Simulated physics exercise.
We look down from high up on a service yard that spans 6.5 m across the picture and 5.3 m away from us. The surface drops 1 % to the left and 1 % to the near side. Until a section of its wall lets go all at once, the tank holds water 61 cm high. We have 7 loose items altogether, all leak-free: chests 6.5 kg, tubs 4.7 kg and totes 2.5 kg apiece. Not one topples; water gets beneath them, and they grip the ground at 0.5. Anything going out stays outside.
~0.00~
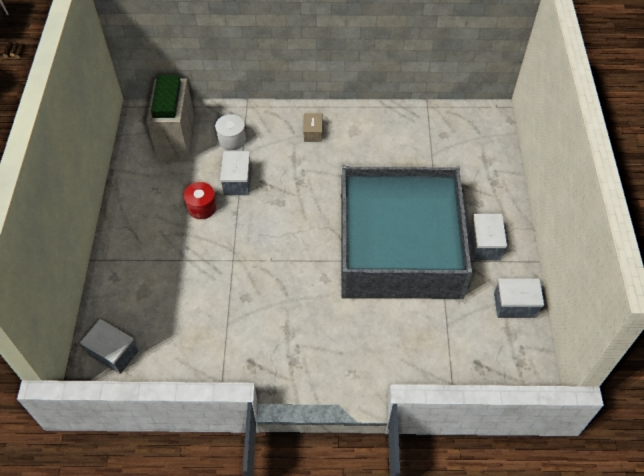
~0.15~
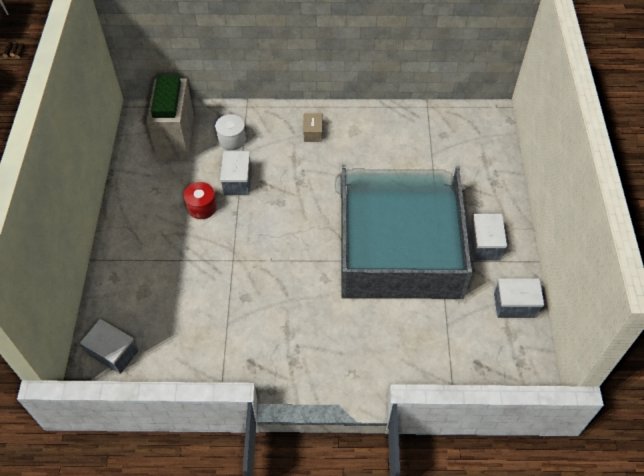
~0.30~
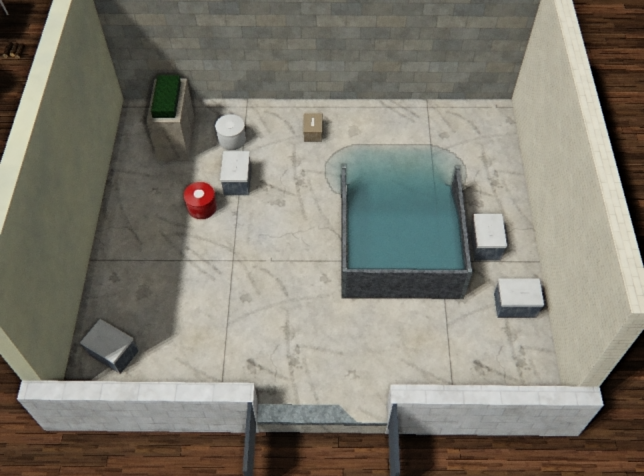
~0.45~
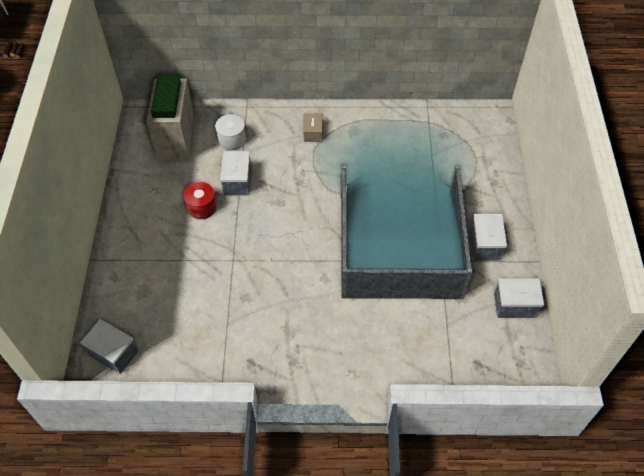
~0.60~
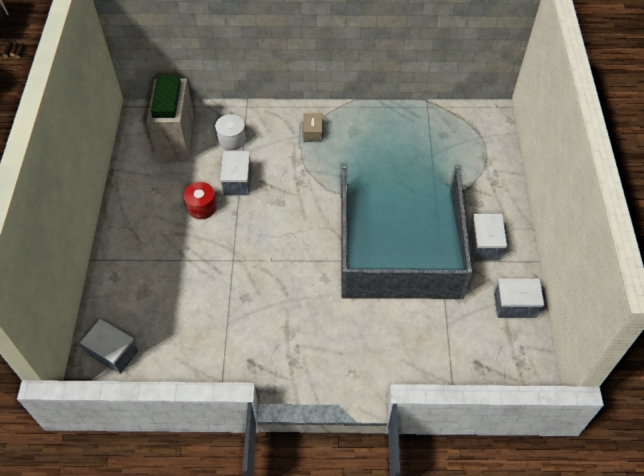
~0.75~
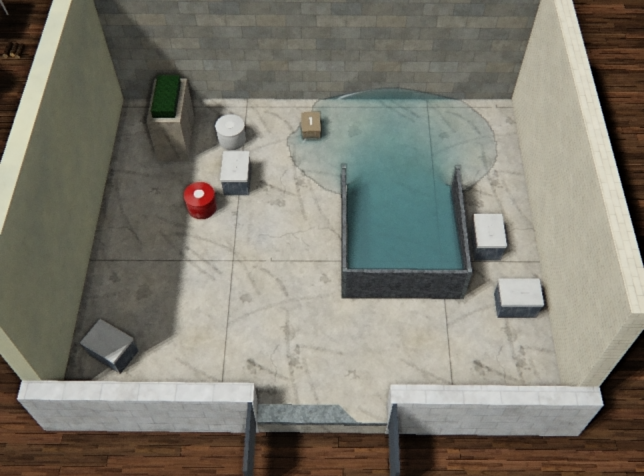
To begin with, a stone-walled tank full of blue-green water stands in a walled yard among scattered blocks and tubs. Its far side opens, and water spreads out across the pale floor toward the back wall, fanning left and right and reaching a small tan box, while the red tub stays still.
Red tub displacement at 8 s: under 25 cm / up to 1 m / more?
It's going to be swept far off, I think.
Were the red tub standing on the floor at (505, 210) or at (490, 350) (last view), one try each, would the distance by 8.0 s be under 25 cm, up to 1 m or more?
Spot one - it is swept away; spot two - it is swept away.
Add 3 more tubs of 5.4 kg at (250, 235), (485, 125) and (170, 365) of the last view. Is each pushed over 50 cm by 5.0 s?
In that order: Short of it, more, under.
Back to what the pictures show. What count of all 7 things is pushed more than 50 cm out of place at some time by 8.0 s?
7.
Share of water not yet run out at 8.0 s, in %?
98 %.
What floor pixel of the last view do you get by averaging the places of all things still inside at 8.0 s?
Near (225, 325).
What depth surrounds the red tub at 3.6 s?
Roughly 2 cm deep.
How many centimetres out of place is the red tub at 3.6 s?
Displacement by then near 80 cm.
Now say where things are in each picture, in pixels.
The red tub at (199, 194) rests on the ground; 2.7 m2 under water; 0 of 7 have shifted, in the first frame.
The red tub at (199, 194), on the bottom; 3.6 m2 under water; 0 of 7 have shifted, in the second frame.
The red tub at (199, 194) rests on the ground; 4.6 m2 under water; 0 of 7 have shifted, in the third frame.
The red tub at (199, 194) rests on the ground; 5.9 m2 under water; 0 of 7 have shifted, in the fourth frame.
The red tub at (199, 194) rests on the ground; water covers 7.4 m2; 0 of 7 have shifted, in the fifth frame.
The red tub at (199, 194), on the bottom; 8.3 m2 under water; 0 of 7 have shifted, in the sixth frame.
After 1.6 s the red tub is near (199, 194), 0.0 m from its start, aground; 0 of 7 are out; 1 afloat.
After 3.6 s the red tub is near (206, 239), 0.8 m from its start, aground; 0 of 7 are out; 3 afloat.
After 5.6 s the red tub is near (212, 299), 1.8 m from its start, aground; 0 of 7 are out; 4 afloat.
After 8.0 s the red tub is near (178, 293), 1.7 m from its start, afloat; 0 of 7 are out; 7 afloat.
